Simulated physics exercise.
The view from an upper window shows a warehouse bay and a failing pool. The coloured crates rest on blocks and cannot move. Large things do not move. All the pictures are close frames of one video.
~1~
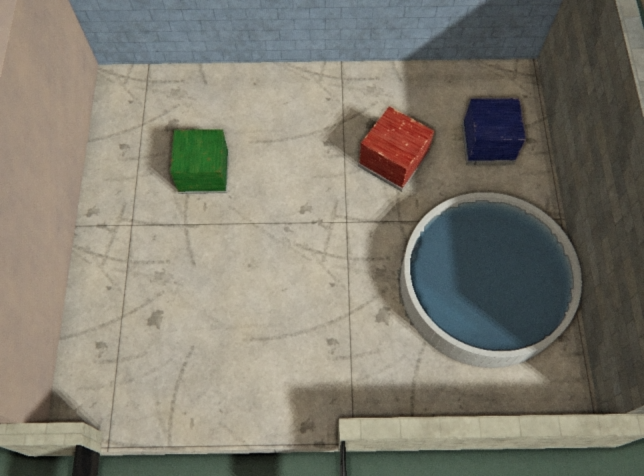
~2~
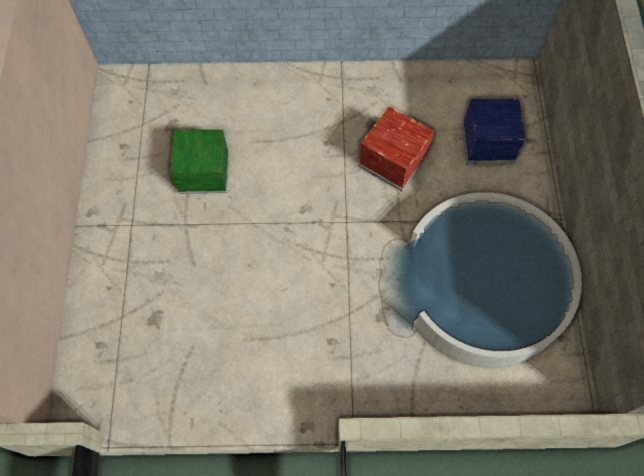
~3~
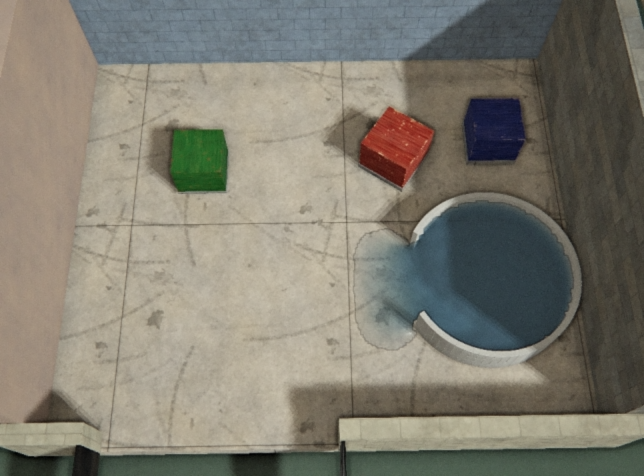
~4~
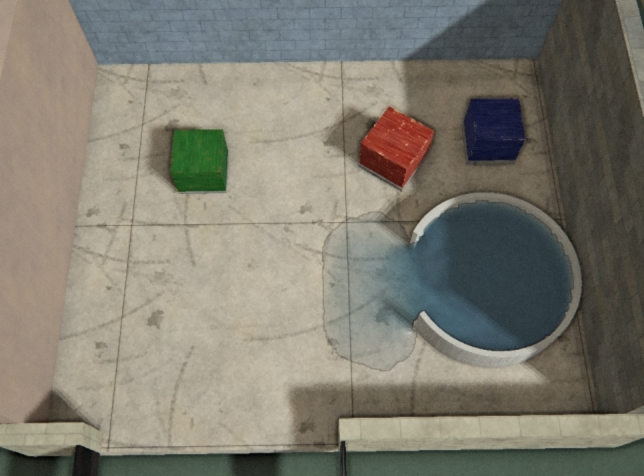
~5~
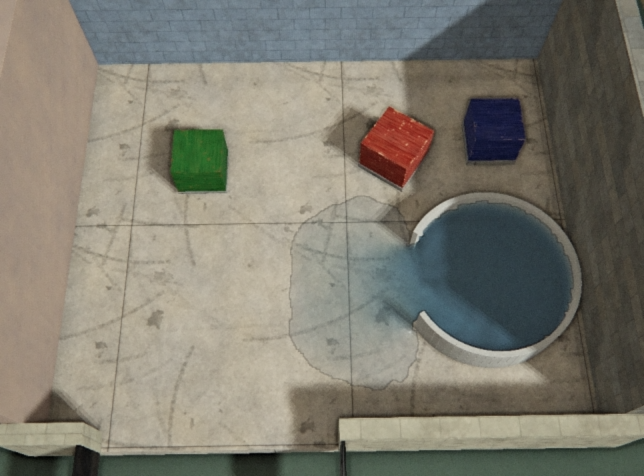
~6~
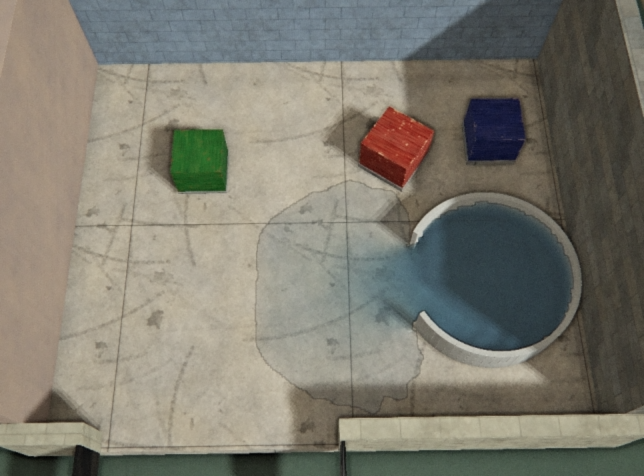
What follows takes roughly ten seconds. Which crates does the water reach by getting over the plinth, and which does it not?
At the end, the red crate remains untouched by water; the blue crate remains untouched by water; the green crate is touched by water.
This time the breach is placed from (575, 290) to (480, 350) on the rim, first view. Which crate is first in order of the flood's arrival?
My pick is the blue one.
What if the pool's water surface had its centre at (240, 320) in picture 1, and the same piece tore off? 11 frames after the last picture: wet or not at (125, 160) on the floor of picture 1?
That spot: Swamped.
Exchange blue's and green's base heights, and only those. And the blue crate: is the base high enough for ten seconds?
Well, the blue crate stays untouched then.
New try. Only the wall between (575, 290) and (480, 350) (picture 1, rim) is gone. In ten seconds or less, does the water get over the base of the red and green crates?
The red crate is left dry, the green crate is flooded.
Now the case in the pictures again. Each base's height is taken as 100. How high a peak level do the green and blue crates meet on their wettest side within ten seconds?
250 %, then 30 %.
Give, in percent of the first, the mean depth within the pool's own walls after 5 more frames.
Somewhere near 70 %, give or take.
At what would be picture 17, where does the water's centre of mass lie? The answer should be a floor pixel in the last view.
The balance point is around (375, 283).
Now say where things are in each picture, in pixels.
In the first frame, the round tank at (491, 273) is whole and still.
In the second frame, the front is at (411, 332), out from the gap at (407, 282).
In the third frame, water pours out at (407, 283) and has run to (374, 337).
In the fourth frame, the front is at (330, 245), out from the gap at (406, 283).
In the fifth frame, water pours out at (406, 284) and has run to (305, 347).
In the sixth frame, water pours out at (406, 283) and has run to (268, 343).
A moment on, water covers 30 % of the floor; the red crate water round its plinth, the blue crate not reached, the green crate water round its plinth.
Next, water covers 50 % of the floor; the red crate water round its plinth, the blue crate not reached, the green crate water round its plinth.
Then, water covers 60 % of the floor; the red crate water round its plinth, the blue crate not reached, the green crate water round its plinth.
Later, water covers 65 % of the floor; the red crate water round its plinth, the blue crate not reached, the green crate water round its plinth.
In the end, water covers 80 % of the floor; the red crate stayed above the water, the blue crate stayed above the water, the green crate was topped.
